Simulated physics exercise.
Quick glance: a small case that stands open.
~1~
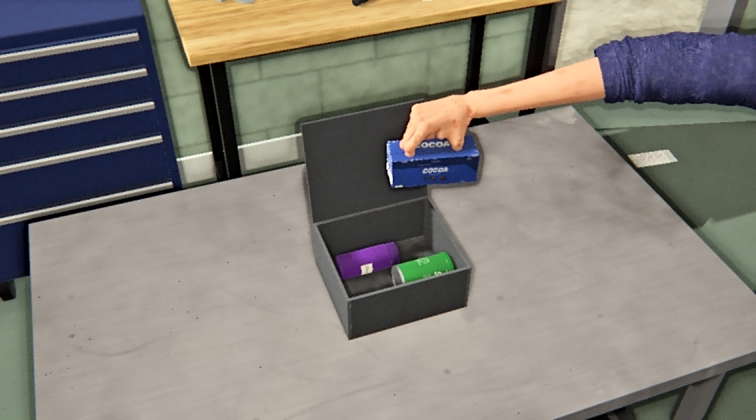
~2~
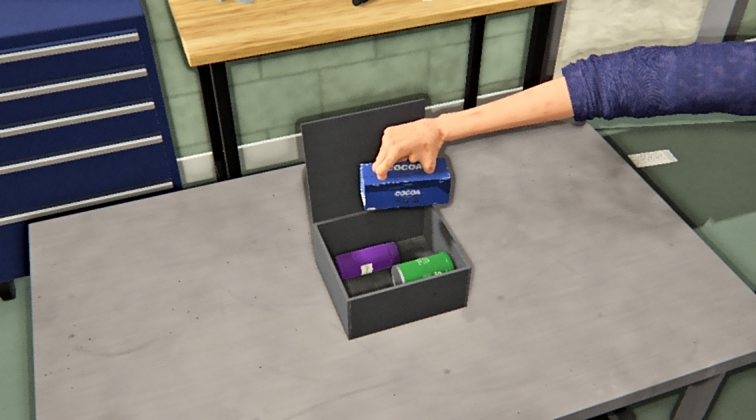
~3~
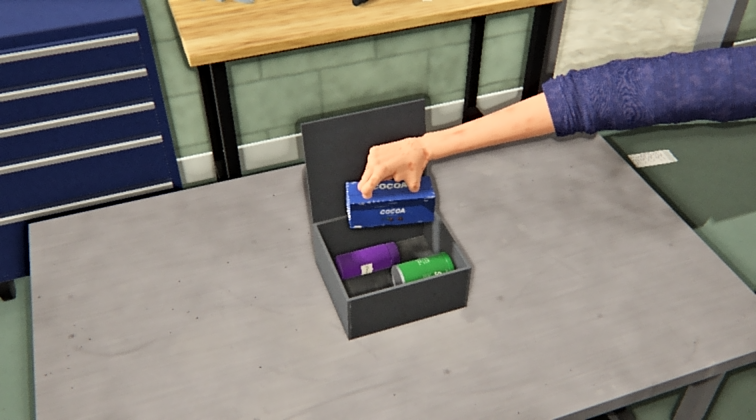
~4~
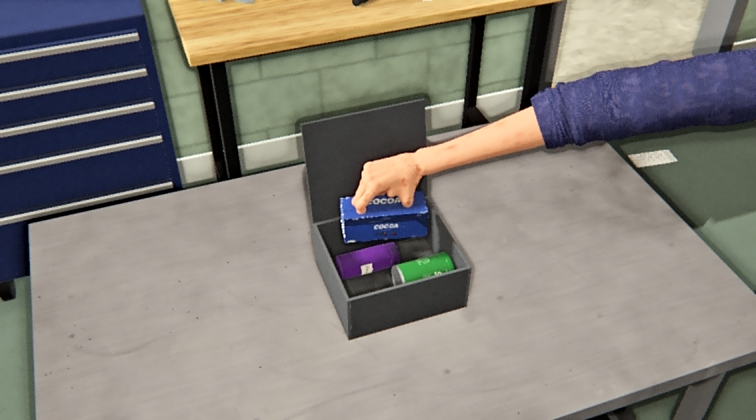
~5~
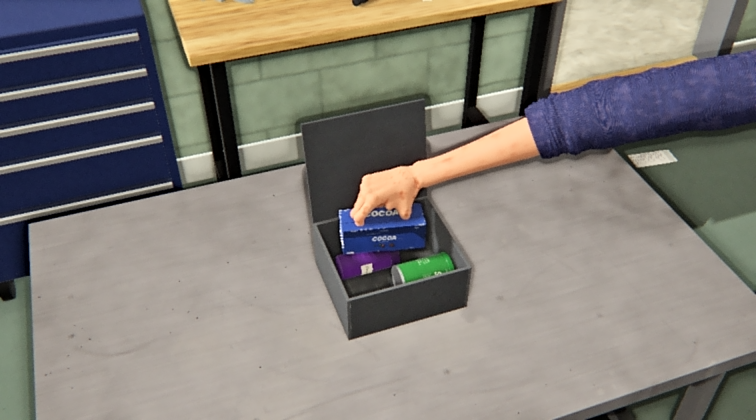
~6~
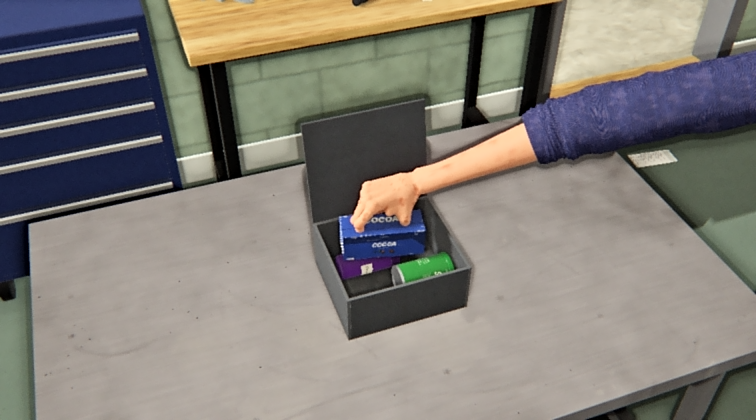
The video shows a hand lowering a blue cocoa carton down and to the left into a small open dark case on a grey table, where a purple item and a green can lie, and still gripping it inside.
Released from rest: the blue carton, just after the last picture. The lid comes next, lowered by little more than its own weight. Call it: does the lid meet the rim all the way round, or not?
It meets the rim all the way round.
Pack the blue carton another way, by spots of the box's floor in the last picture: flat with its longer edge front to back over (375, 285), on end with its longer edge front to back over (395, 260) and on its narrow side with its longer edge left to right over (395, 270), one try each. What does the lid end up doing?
Lid left open; lid left open; lid down.
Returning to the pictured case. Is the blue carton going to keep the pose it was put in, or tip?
Once everything settles, it ends up at a slant.
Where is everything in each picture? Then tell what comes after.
In the first frame, on its way; blue carton (432, 161).
In the second frame, on its way; blue carton (405, 184).
In the third frame, on its way; blue carton (390, 202).
In the fourth frame, on its way; blue carton (384, 217).
In the fifth frame, on its way; blue carton (382, 229).
In the sixth frame, put in, still held; blue carton (382, 235).
Then, 1.10 s on from there, lid starting down; blue carton on its side near (387, 270); purple shaker shifted a little; green tin shifted a little.
Then, 1.70 s on from there, lid 47° above the rim; blue carton on its side near (387, 270); green tin shifted a little; purple shaker shifted a little.
In the end, lid shut; toppled in the box, blue carton; the other 2 unmoved. At the end, from the last picture's camera, blue carton near (387, 270).
